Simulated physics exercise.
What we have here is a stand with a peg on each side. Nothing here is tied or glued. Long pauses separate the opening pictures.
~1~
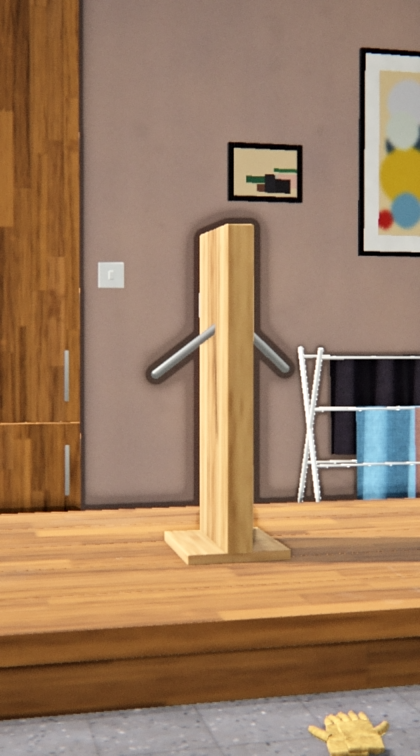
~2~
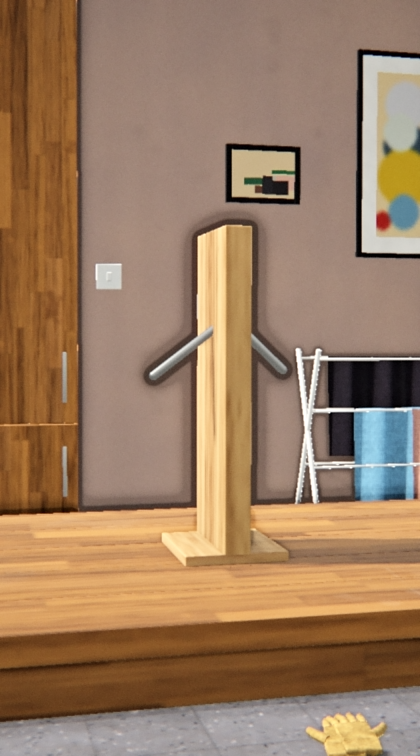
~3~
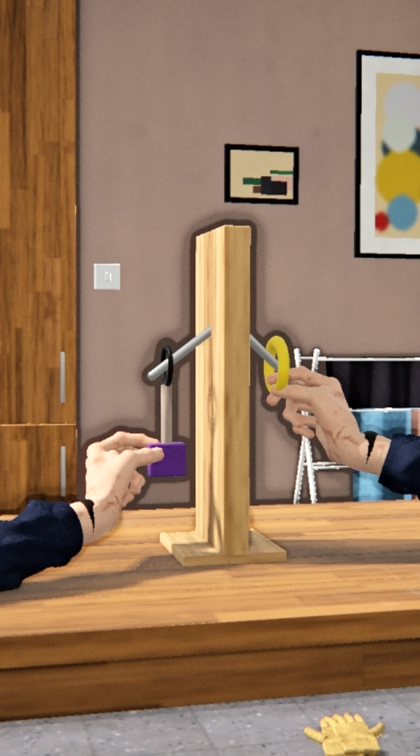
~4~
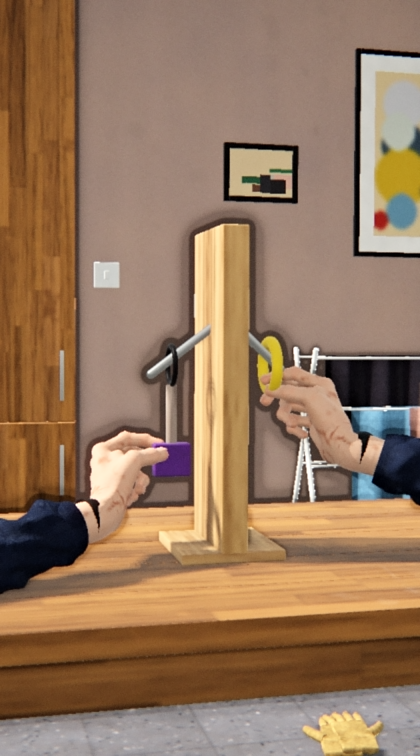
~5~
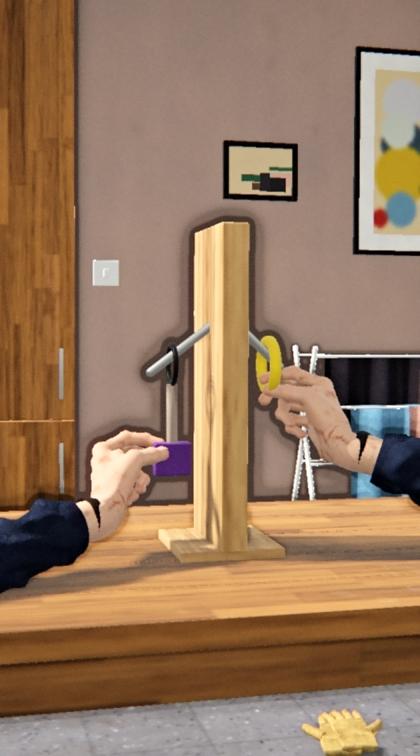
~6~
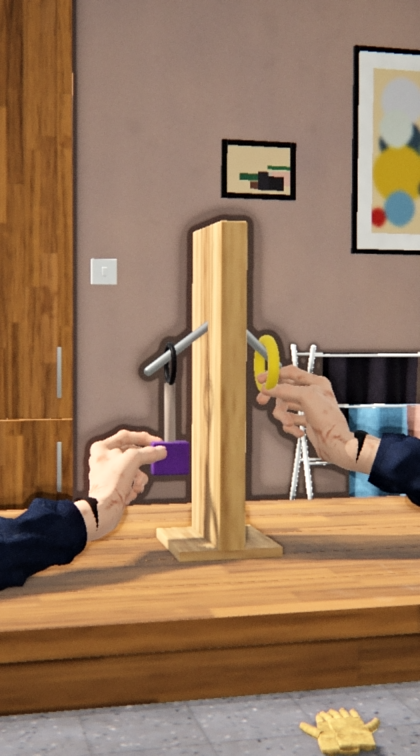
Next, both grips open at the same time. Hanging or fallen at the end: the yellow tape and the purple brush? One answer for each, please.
In the end the yellow tape loses its grip. The purple brush loses its grip.
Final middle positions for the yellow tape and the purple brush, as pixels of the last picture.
(306, 539), then (58, 543).
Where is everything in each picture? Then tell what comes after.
Peg stand (220, 391), in the first frame.
Peg stand (217, 393), in the second frame.
Still on the way; yellow tape (276, 366); peg stand (216, 393), in the third frame.
Still on the way; purple brush (171, 409); peg stand (215, 391), in the fourth frame.
Still on the way; yellow tape (268, 366); peg stand (214, 390), in the fifth frame.
In place, still held; yellow tape (266, 365); purple brush (170, 408); peg stand (212, 388), in the sixth frame.
Then, 0.16 s past the last view, yellow tape leaning 42° off how it started near (280, 394); purple brush leaning 25° off how it started near (150, 447).
Then, 0.26 s past the last view, yellow tape in the air near (298, 482); purple brush in the air near (108, 496).
Then, 0.34 s past the last view, yellow tape come down near (306, 534); purple brush in the air near (72, 541).
Finally, the yellow tape slips down, near (306, 540); the purple brush slips down, near (58, 544).
